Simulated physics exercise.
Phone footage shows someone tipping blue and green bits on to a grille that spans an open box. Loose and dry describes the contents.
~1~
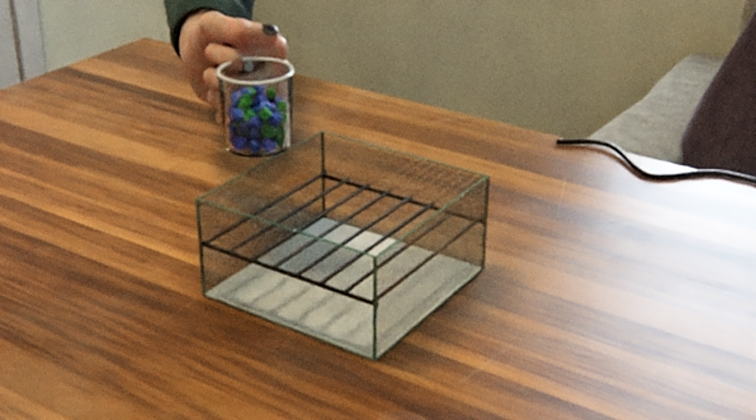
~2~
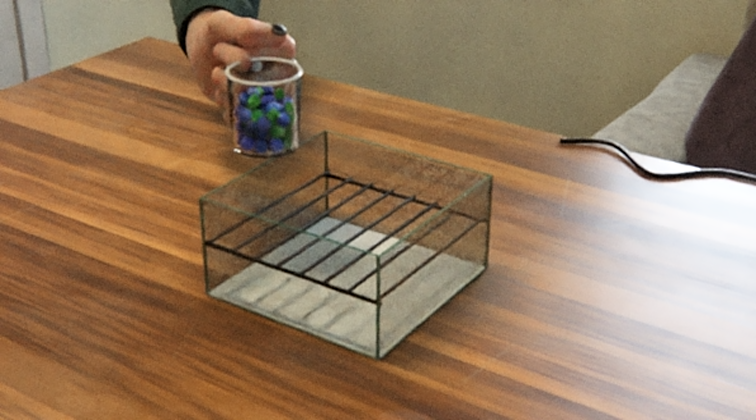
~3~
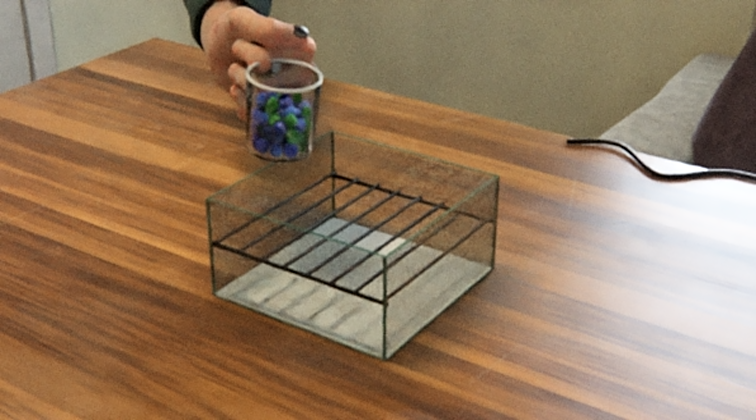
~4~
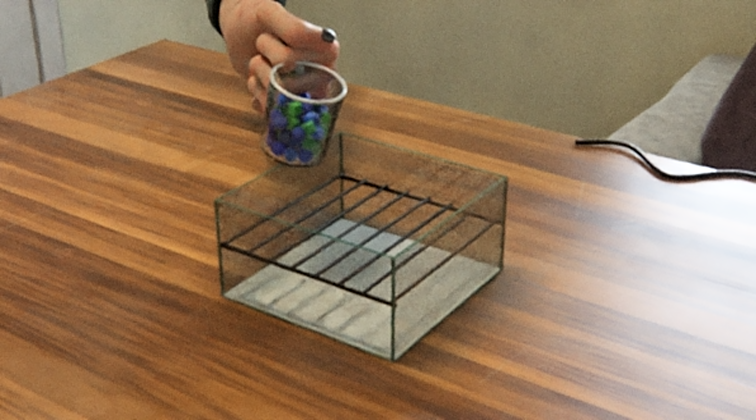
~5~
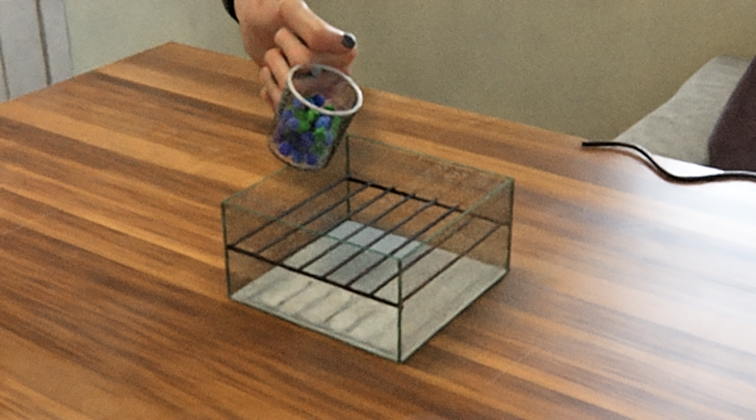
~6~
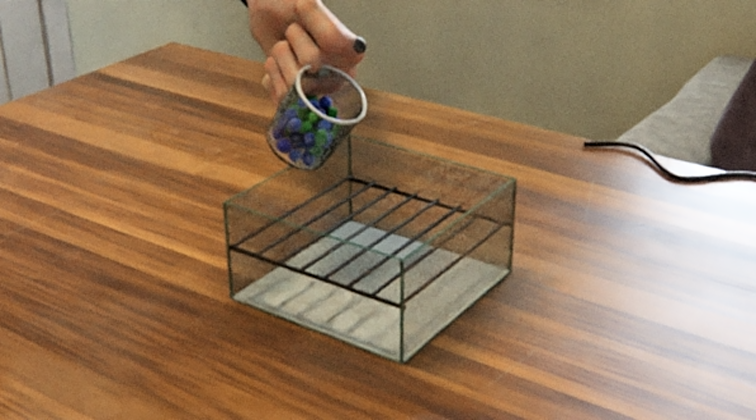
A clear cup of small blue and green pieces, held by a hand with dark nails and a dark sleeve, stands upright behind a glass-sided open box crossed by thin dark bars. The box sits on a striped wooden table seen from above at an angle, with a black cable at right. The hand lifts the cup rightward and tilts it steadily over the box's back edge, while the view shifts slightly.
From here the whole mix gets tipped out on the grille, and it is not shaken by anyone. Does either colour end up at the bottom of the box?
The blue bits slip past the grid. Green bits? They slip past the grid.
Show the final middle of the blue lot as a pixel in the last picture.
Near (372, 265).
Then, 0.45 s after the last picture, blue ones, all in the cup; green ones, all in the cup.
Then, 0.85 s after the last picture, blue ones, most in the cup, about a quarter on or over the wires; green ones, most in the cup, a small part on or over the wires, a small part under the rack.
Then, 1.19 s after the last picture, blue ones, about a quarter on or over the wires, most under the rack; green ones, a small part on or over the wires, most under the rack.
At rest, blue ones, all under the rack; green ones, all under the rack.
